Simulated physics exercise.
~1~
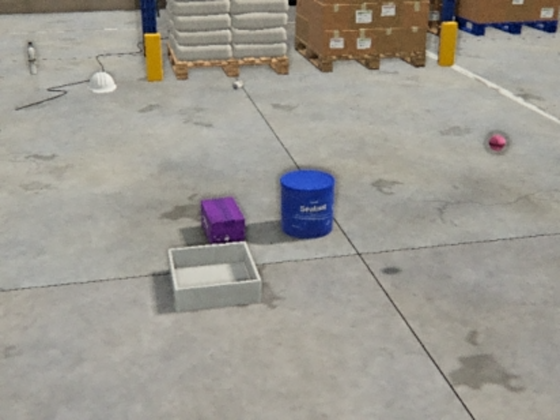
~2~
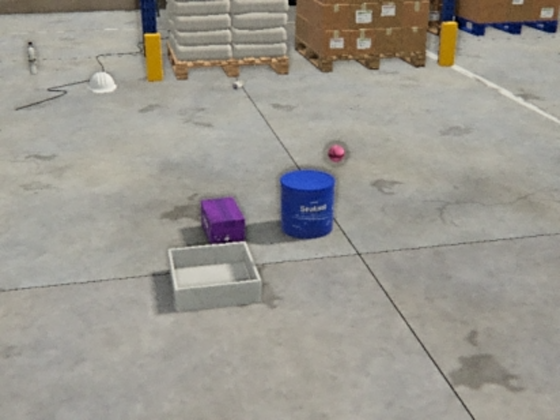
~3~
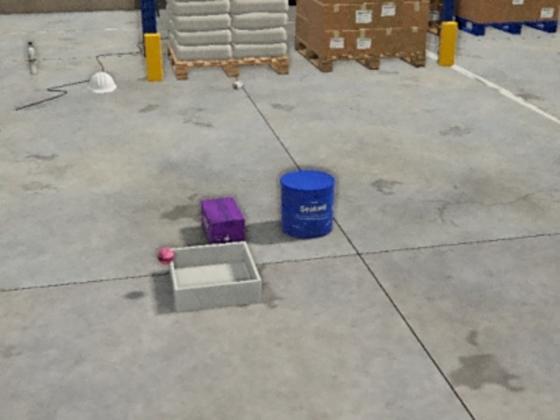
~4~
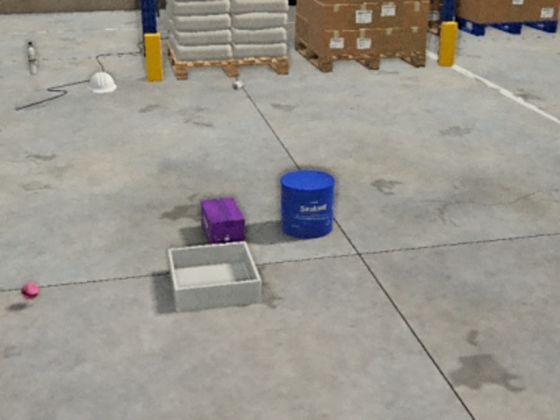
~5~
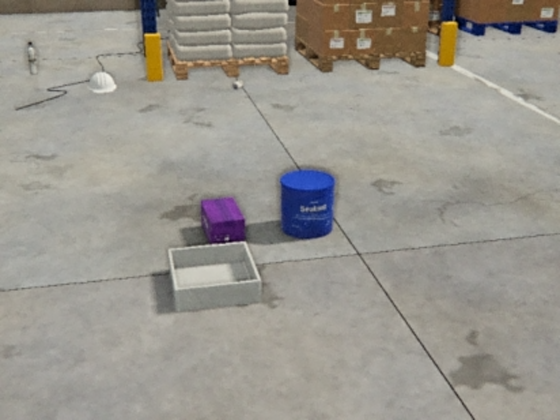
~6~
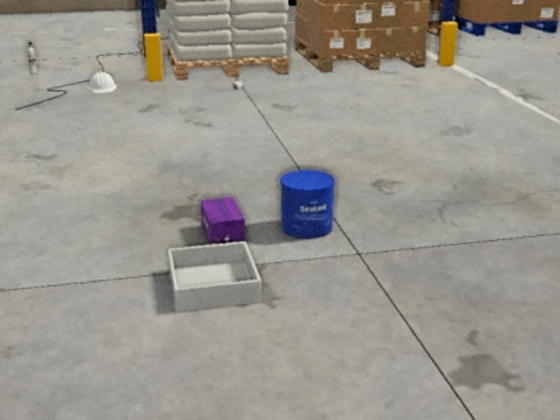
Stacked pale sacks and brown cartons on pallets stand at the back of a warehouse, seen from a raised, still viewpoint over a stained concrete floor. Near the middle, an open pale box sits in front of a small purple parcel, with a blue pail just to the right. A pink ball comes in from the right and travels left past the pail. It drops toward the left rim of the open box but does not stay inside. The ball carries on left across the floor and out of view, leaving the box empty and the pail and parcel unmoved.
